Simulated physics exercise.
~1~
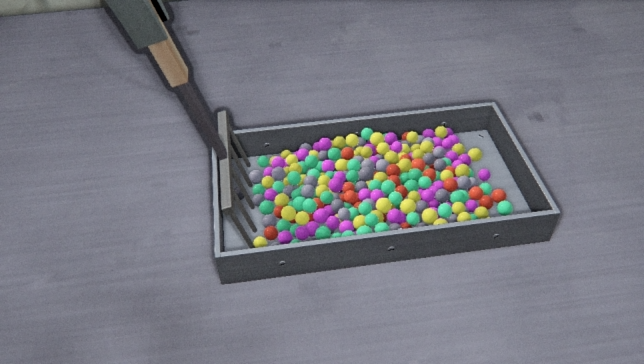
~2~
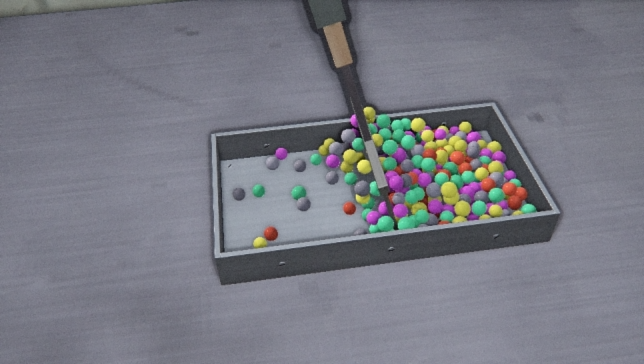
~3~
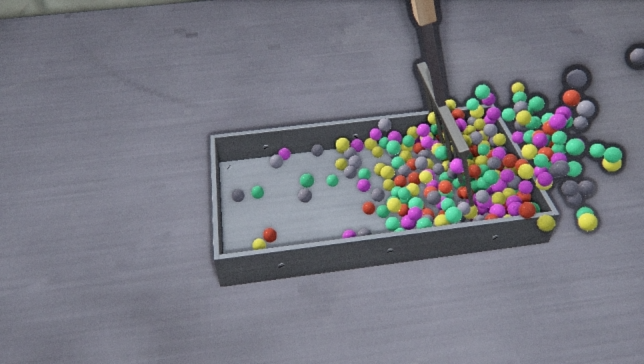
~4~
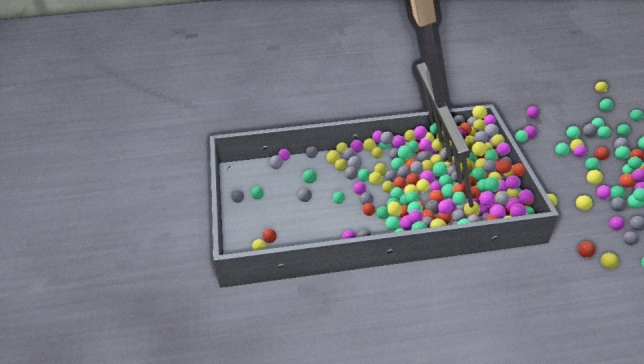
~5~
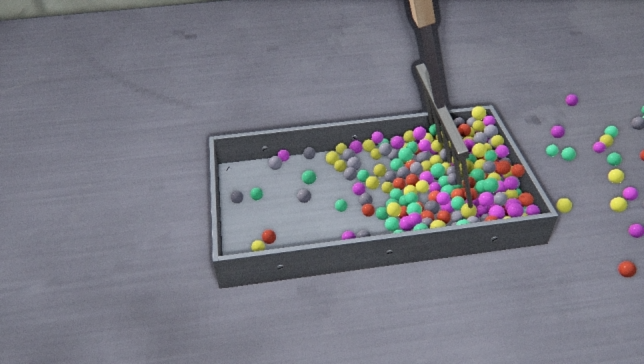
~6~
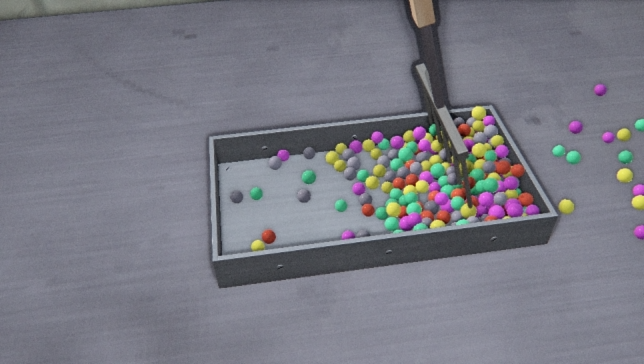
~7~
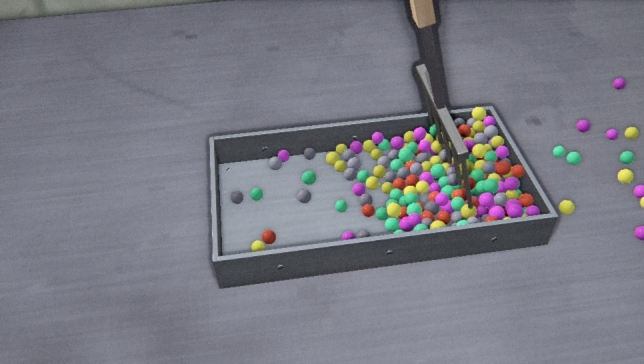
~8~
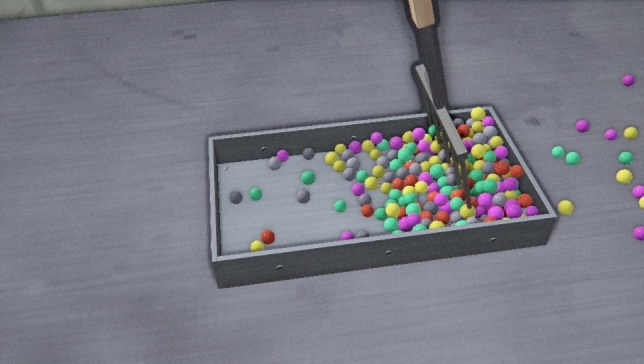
Magenta, yellow, green, red and grey balls fill most of a shallow, dark grey rectangular tray on a plain grey surface, seen from above at an angle with a slight sway. A fork on a dark and tan handle stands in the tray's left end. It sweeps right, bunching the balls into a steep heap and leaving a few stragglers behind. Near the right wall the fork stops, and many balls spill over the edge and scatter across the surface. Some roll out of view, while most stay heaped in the tray's right half around the still fork.
